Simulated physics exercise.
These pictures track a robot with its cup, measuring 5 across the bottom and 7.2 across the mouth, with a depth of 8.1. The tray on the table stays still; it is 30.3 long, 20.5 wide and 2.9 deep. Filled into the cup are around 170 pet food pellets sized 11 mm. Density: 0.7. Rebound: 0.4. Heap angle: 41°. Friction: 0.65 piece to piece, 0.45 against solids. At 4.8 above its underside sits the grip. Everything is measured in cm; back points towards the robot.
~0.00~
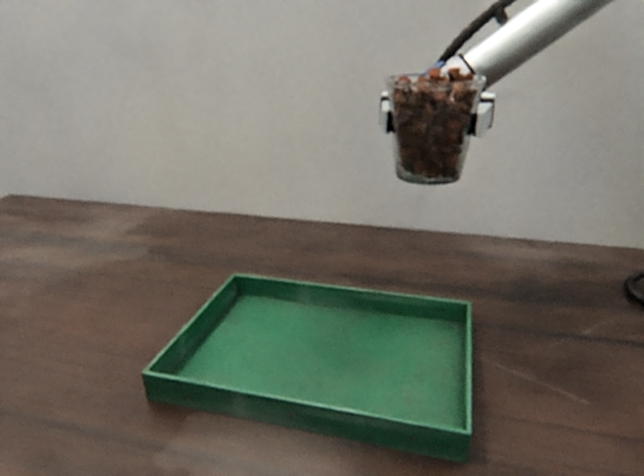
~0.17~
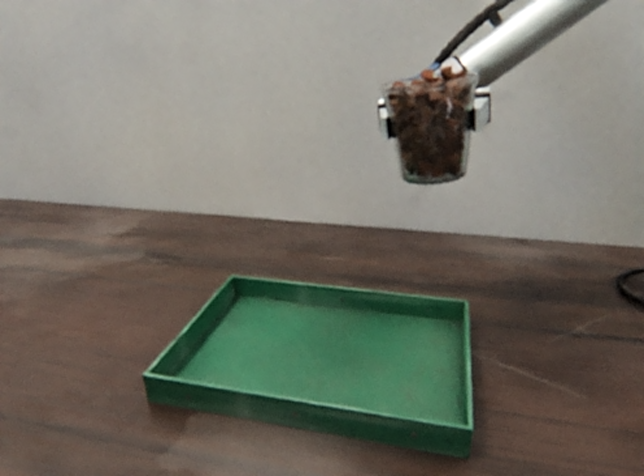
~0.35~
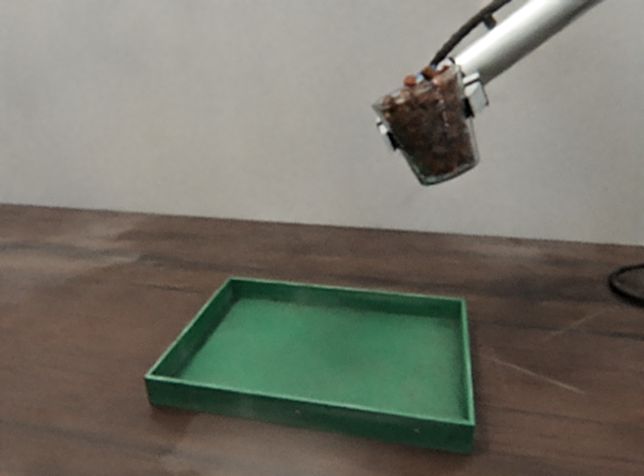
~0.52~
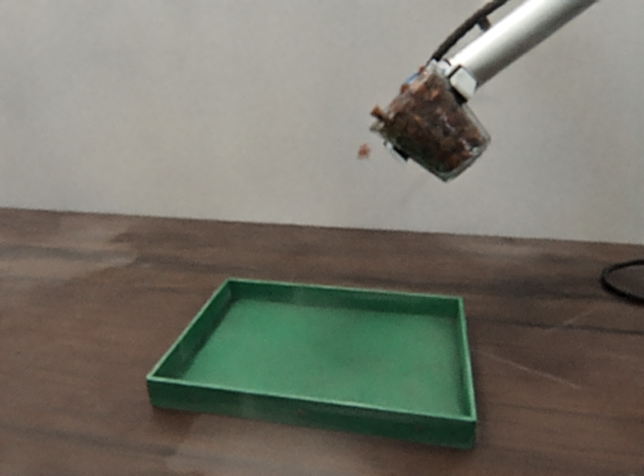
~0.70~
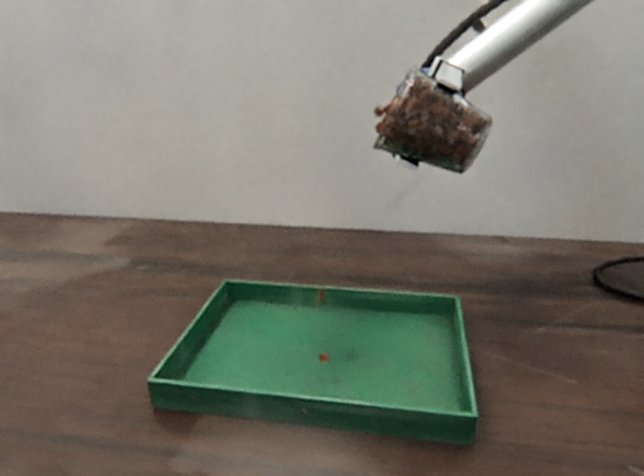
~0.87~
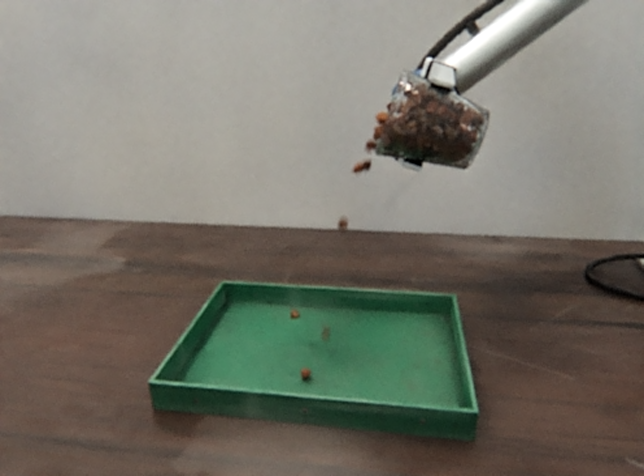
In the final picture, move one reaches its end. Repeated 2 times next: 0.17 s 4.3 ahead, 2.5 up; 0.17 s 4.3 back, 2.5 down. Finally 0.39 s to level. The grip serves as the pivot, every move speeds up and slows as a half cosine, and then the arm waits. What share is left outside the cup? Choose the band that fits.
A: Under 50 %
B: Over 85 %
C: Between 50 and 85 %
Between 50 and 85 %.
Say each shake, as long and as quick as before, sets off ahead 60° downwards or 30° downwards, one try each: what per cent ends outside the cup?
First try some 15 %, second try some 30 %.
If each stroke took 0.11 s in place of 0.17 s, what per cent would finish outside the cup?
It would come to around 95 %.
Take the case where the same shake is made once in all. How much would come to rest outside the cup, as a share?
Near 40 per cent.
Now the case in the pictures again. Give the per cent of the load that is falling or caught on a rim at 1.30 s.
My guess is some 3 in a hundred.
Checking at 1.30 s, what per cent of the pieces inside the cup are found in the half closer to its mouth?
I'd say close to 60 per cent.
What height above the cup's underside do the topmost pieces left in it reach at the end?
Height at rest: Approx. 6.0 cm.
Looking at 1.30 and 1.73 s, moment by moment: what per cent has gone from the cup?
I'd put it near 40 percent first and near 60 percent later.
By 1.30 s, tilted 73° forward, highest piece 29 above the table; 104 in the cup, 60 in the tray, 5 in flight or on a rim.
By 1.73 s, tilted 42° forward, highest piece 28 above the table; 99 in the tray, 67 in the cup, 1 on the table or floor, 2 in flight or on a rim.
By 2.14 s, level, highest piece 28 above the table; 102 in the tray, 66 in the cup, 1 on the table or floor.
By 3.19 s, level, highest piece 28 above the table; 102 in the tray, 66 in the cup, 1 on the table or floor.
Final count, 102 in the tray, 66 in the cup, 1 on the table or floor. That is 61 % outside the cup.
